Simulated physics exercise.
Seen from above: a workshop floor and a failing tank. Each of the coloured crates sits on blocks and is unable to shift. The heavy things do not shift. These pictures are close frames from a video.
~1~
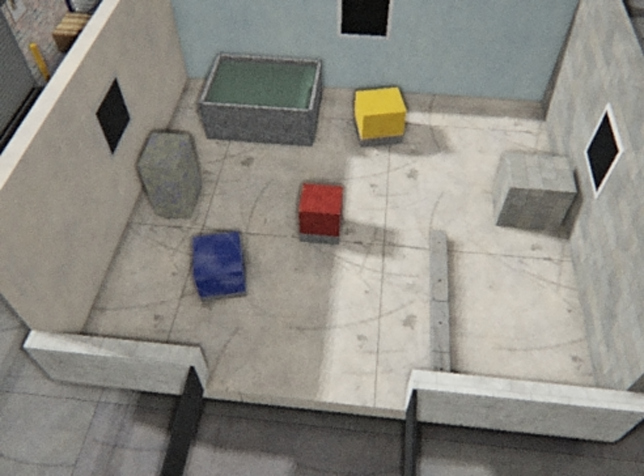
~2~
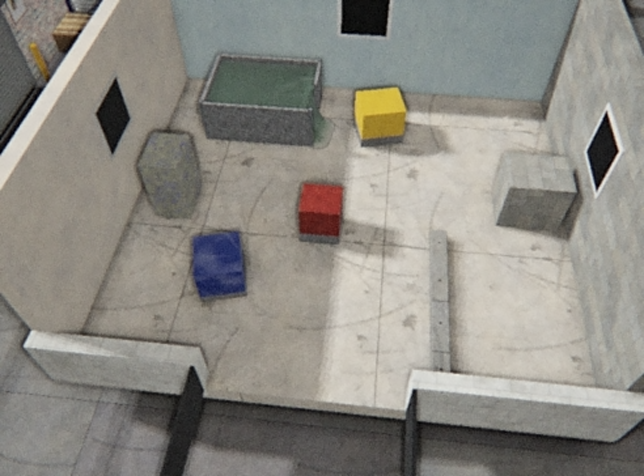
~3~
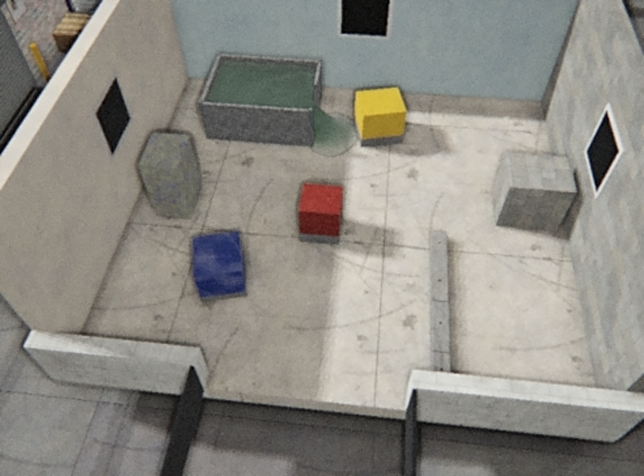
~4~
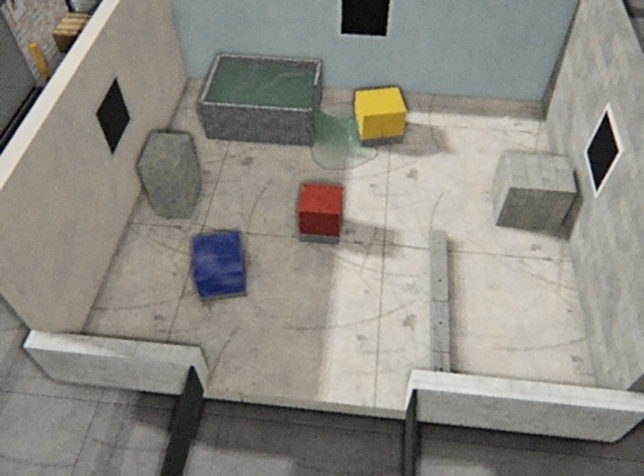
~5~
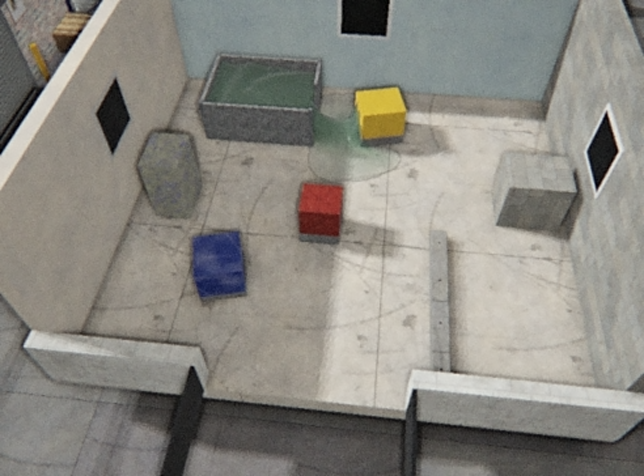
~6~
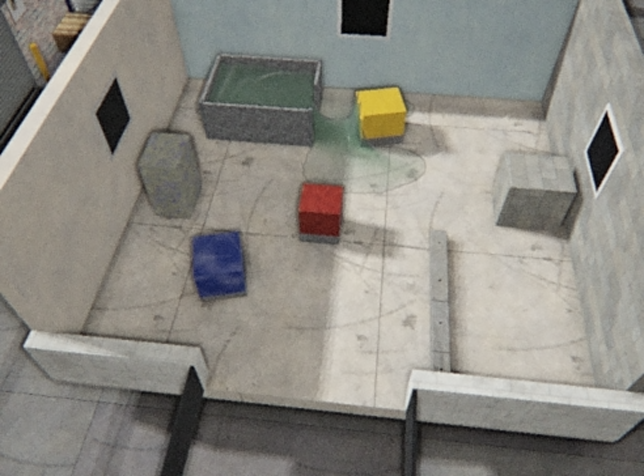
Green water pours from the tank's right side and spreads across the floor past the yellow crate.
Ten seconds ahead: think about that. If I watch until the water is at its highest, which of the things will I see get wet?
The blue crate avoids the water, the red crate avoids the water, the yellow crate meets the water.
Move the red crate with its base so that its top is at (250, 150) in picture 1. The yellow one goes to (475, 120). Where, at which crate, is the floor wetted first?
It should be the yellow crate.
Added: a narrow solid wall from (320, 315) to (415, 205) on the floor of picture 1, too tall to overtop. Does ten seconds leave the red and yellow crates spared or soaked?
Red: Reached, yellow: Reached.
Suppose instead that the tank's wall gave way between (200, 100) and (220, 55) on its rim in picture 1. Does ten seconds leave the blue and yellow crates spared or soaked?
Blue crate: Untouched; yellow crate: Untouched.
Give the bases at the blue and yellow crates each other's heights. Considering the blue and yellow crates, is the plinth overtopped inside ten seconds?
In that case the blue one is left dry and the yellow one is flooded.
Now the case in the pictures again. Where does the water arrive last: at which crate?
Coming in last, the crate marked blue.
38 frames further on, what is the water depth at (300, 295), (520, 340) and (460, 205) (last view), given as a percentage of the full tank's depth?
The three come to some 0, 6 and 6 per cent respectively.
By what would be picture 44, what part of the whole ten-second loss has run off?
Near 60 in a hundred.
A moment on, water covers 20 % of the floor; the blue crate not reached, the red crate water round its plinth, the yellow crate water round its plinth.
Next, water covers 35 % of the floor; the blue crate not reached, the red crate water round its plinth, the yellow crate water round its plinth.
Then, water covers 50 % of the floor; the blue crate not reached, the red crate water round its plinth, the yellow crate water round its plinth.
Later, water covers 65 % of the floor; the blue crate water round its plinth, the red crate water round its plinth, the yellow crate water round its plinth.
In the end, water covers 90 % of the floor; the blue crate stayed above the water, the red crate stayed above the water, the yellow crate was topped.
